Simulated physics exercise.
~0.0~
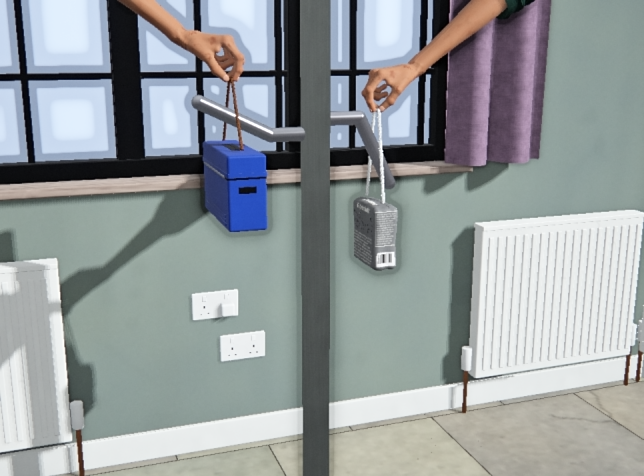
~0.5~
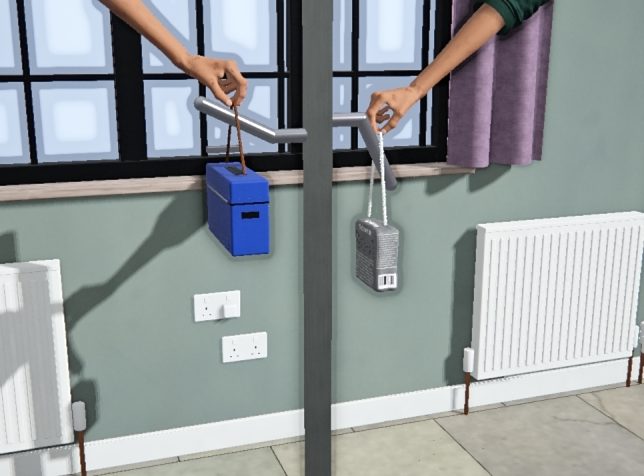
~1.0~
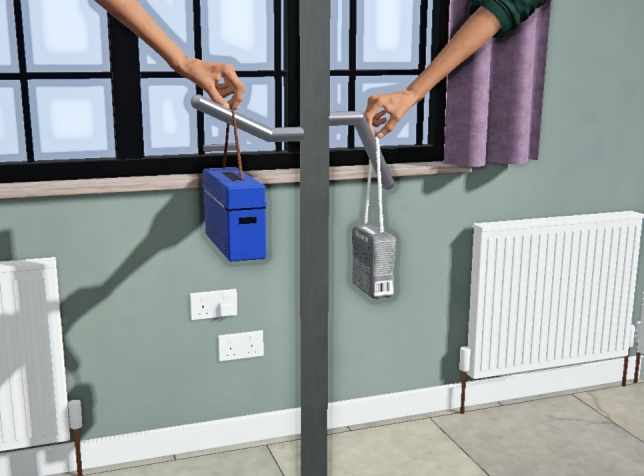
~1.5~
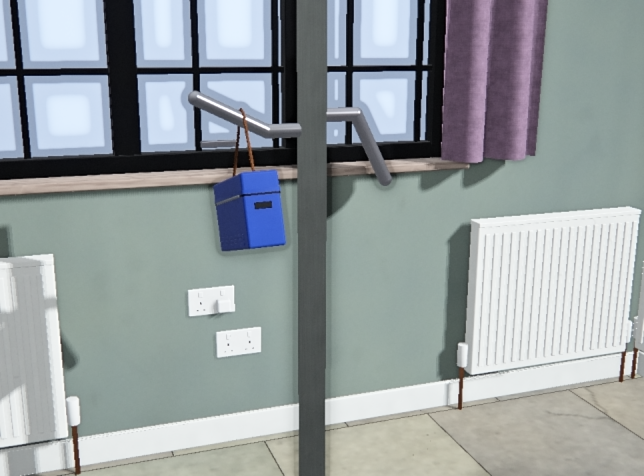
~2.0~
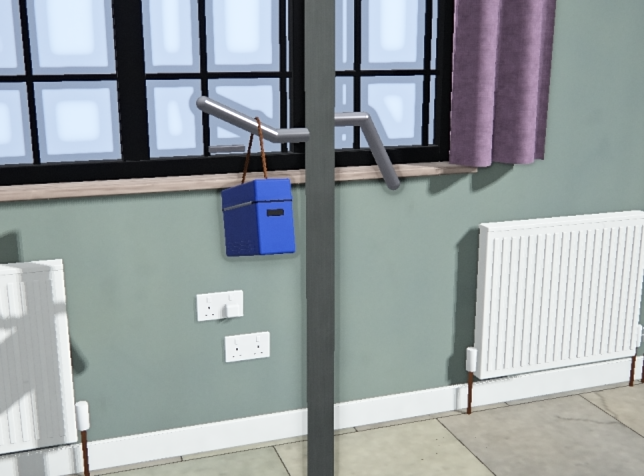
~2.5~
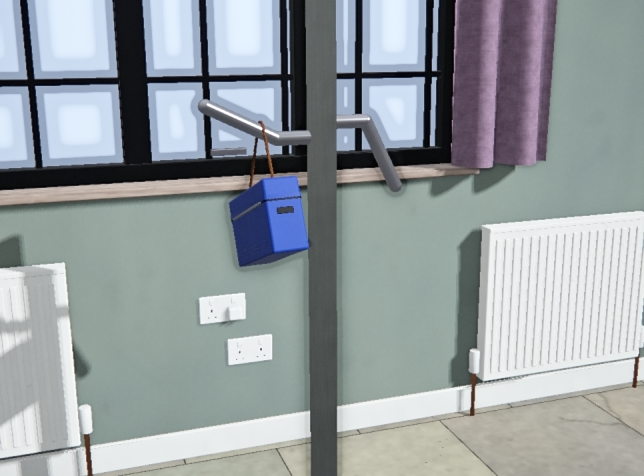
Blue case and grey pouch lowered by hands onto two pegs, the pouch dropping from view, the case sliding right, still hanging.
